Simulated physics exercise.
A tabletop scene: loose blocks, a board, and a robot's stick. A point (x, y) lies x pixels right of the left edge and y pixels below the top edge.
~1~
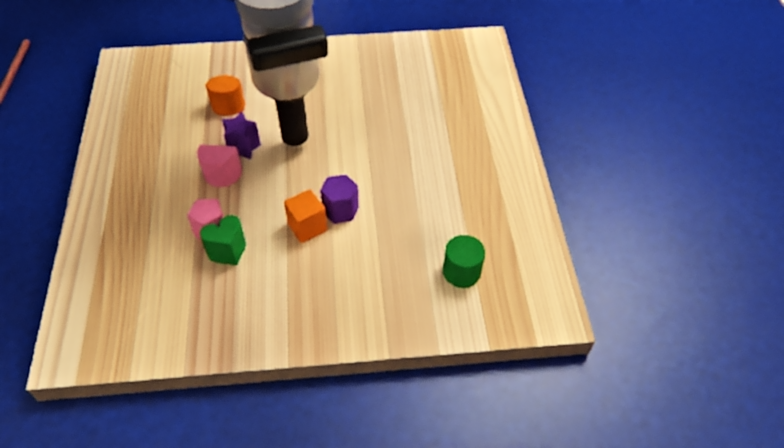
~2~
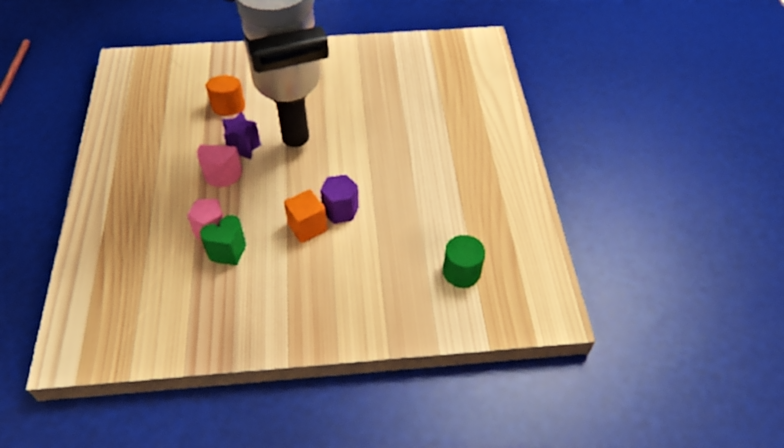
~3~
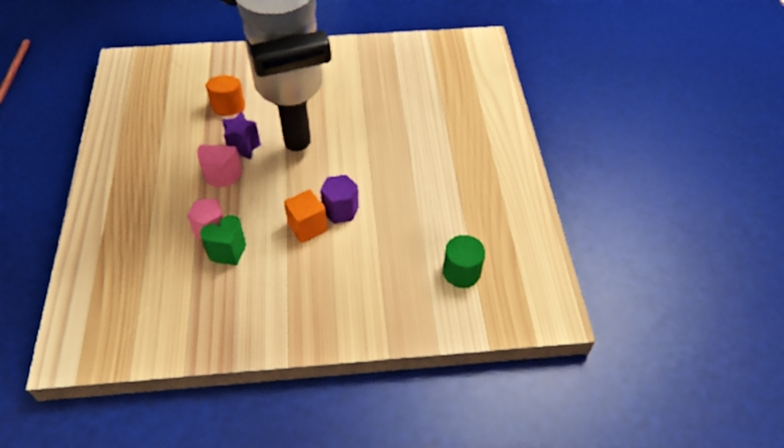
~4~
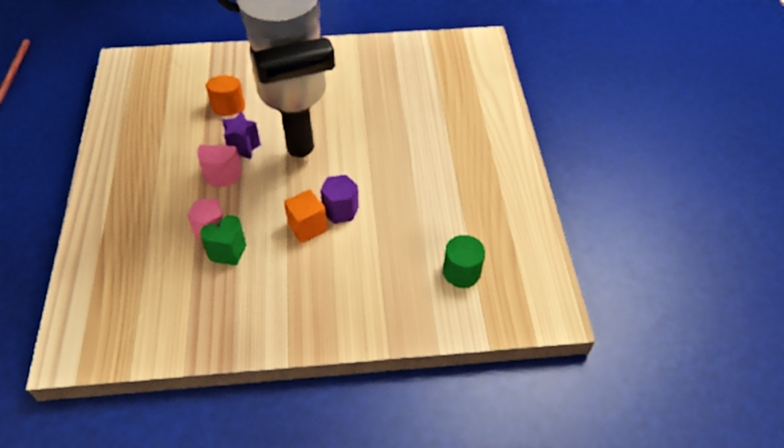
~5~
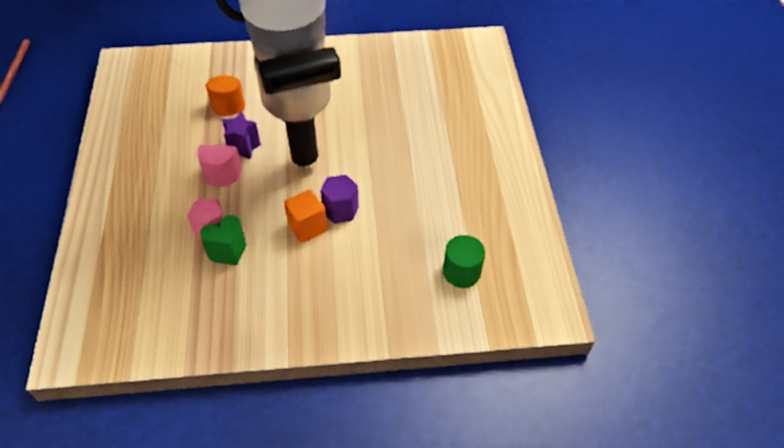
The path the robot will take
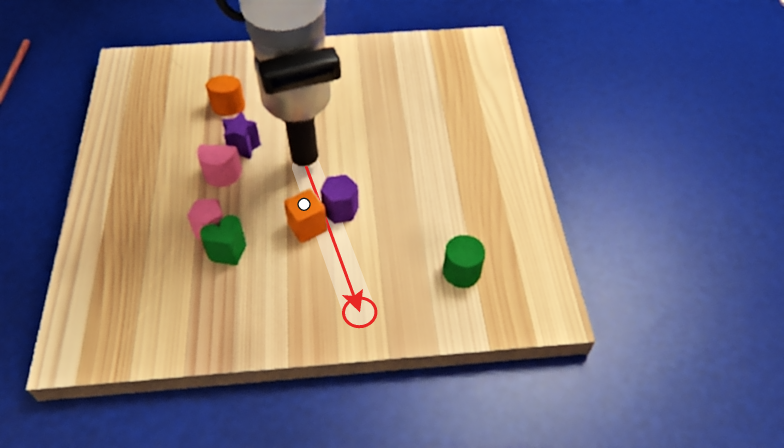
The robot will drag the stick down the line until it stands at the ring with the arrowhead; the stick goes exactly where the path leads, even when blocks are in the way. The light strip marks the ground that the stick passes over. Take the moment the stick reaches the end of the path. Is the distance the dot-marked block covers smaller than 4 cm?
Going by the path, yes.
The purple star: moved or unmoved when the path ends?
By the last moment of the path, the purple star has stayed put.
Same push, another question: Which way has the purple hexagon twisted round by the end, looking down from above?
Seen from above, its turn is counter-clockwise.
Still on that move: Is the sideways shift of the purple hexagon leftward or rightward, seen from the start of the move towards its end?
Left side.
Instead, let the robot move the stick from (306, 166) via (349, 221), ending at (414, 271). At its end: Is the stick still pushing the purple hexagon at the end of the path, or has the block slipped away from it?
At the end of the path, the stick is still pushing the purple hexagon ahead of it.
Drawn move, from (306, 166) directly to (360, 312); the dot is on the orange square block.
The first path, step by step. One third of the way, stick (322, 201); orange square block (302, 215), turned 20° clockwise; purple hexagon (351, 200), turned 20° anticlockwise.
Two thirds of the way, stick (340, 250); orange square block (301, 233), turned 95° clockwise; purple hexagon (365, 213), turned 95° anticlockwise.
At the end, stick (359, 303); purple star still; orange square block (301, 233), turned 95° clockwise; purple hexagon (365, 213), turned 95° anticlockwise.
